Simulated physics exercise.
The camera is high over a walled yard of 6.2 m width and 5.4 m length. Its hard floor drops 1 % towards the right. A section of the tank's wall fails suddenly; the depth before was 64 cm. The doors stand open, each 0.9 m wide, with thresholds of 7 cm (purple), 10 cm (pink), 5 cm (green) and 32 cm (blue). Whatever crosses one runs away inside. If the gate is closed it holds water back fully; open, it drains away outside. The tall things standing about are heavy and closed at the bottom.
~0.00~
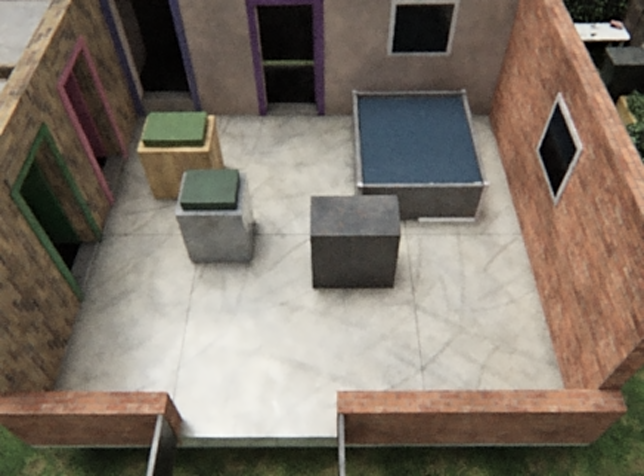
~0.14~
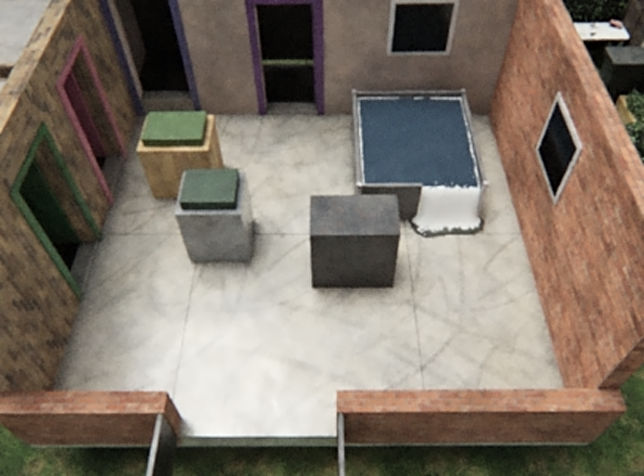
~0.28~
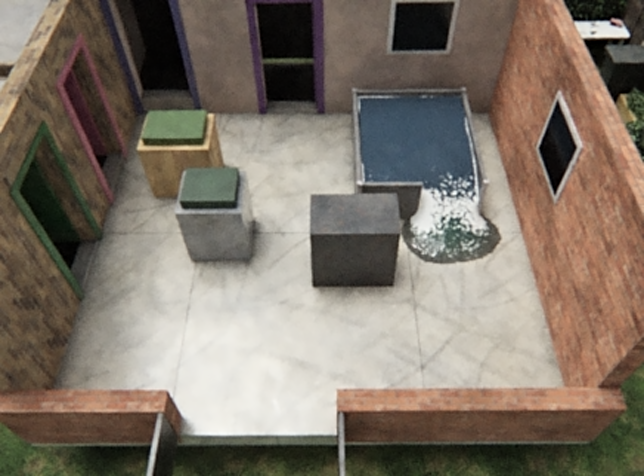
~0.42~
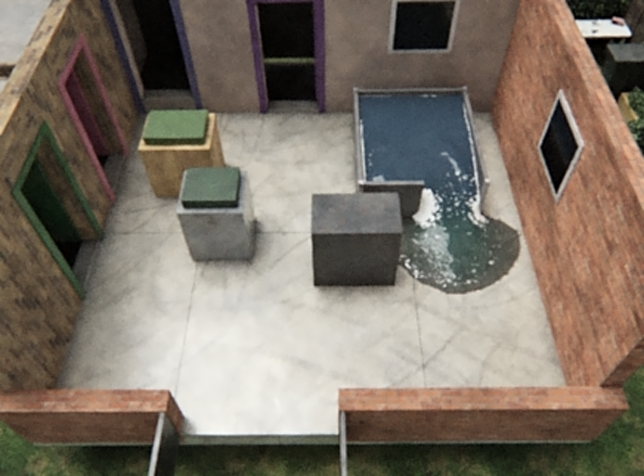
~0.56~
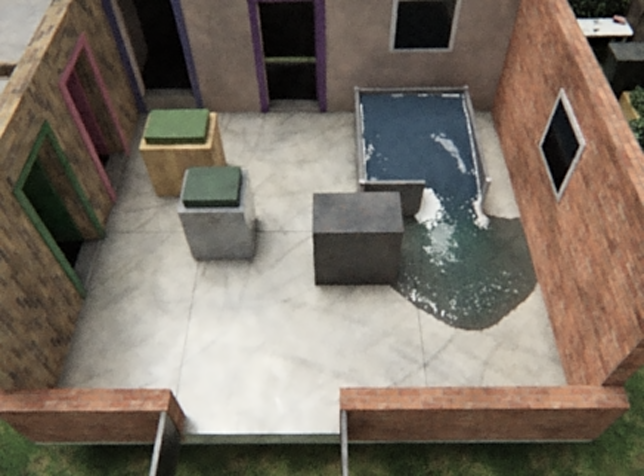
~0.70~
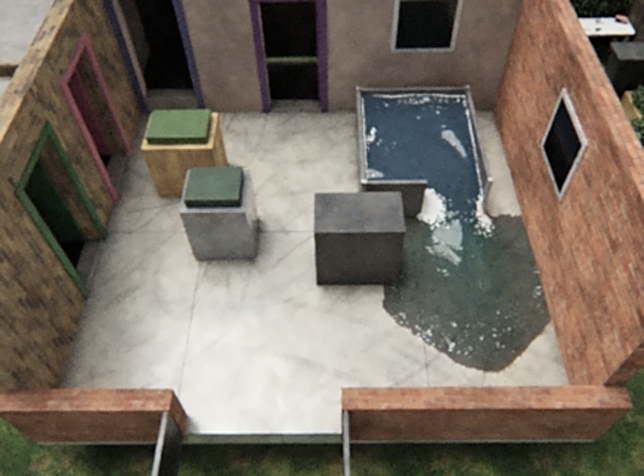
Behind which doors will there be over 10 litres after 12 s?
The water let in: At the purple door it does not reach the limit; at the pink door it keeps below the limit; at the green door it exceeds the limit; at the blue door it does not reach the limit.
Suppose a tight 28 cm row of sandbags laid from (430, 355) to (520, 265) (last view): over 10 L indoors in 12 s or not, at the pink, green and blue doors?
Against that limit: Pink under, green below, blue below.
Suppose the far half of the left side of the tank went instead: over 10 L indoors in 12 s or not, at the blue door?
Against that limit: Blue under.
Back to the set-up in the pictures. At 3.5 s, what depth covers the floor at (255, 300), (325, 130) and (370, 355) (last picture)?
In that order: 4, 0 and 13 cm.
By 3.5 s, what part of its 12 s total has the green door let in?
About 0 per cent.
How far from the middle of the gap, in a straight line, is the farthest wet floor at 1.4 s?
Roughly 3.4 m.
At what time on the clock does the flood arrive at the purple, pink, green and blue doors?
Purple 8.0 s, pink 5.0 s, green 4.5 s, blue 7.0 s.
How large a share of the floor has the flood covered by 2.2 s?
Near 30 per cent is wet.
After 1.4 s water covers 25 % of the floor and is deepest (45 cm) near (576, 411); purple door not reached, pink door not reached, green door not reached, blue door not reached.
After 2.2 s water covers 30 % of the floor and is deepest (40 cm) near (560, 411); purple door not reached, pink door not reached, green door not reached, blue door not reached.
After 3.5 s water covers 45 % of the floor and is deepest (24 cm) near (529, 411); purple door not reached, pink door not reached, green door not reached, blue door not reached.
After 7.0 s water covers 75 % of the floor and is deepest (14 cm) near (560, 411); purple door not reached, pink door 3 cm at the sill, 0 L in, green door 8 cm at the sill, 49 L in, blue door 4 cm at the sill, 0 L in.
After 12.0 s water covers 95 % of the floor and is deepest (10 cm) near (350, 178); purple door 6 cm at the sill, 0 L in, pink door 4 cm at the sill, 0 L in, green door 5 cm at the sill, 60 L in, blue door 7 cm at the sill, 0 L in.
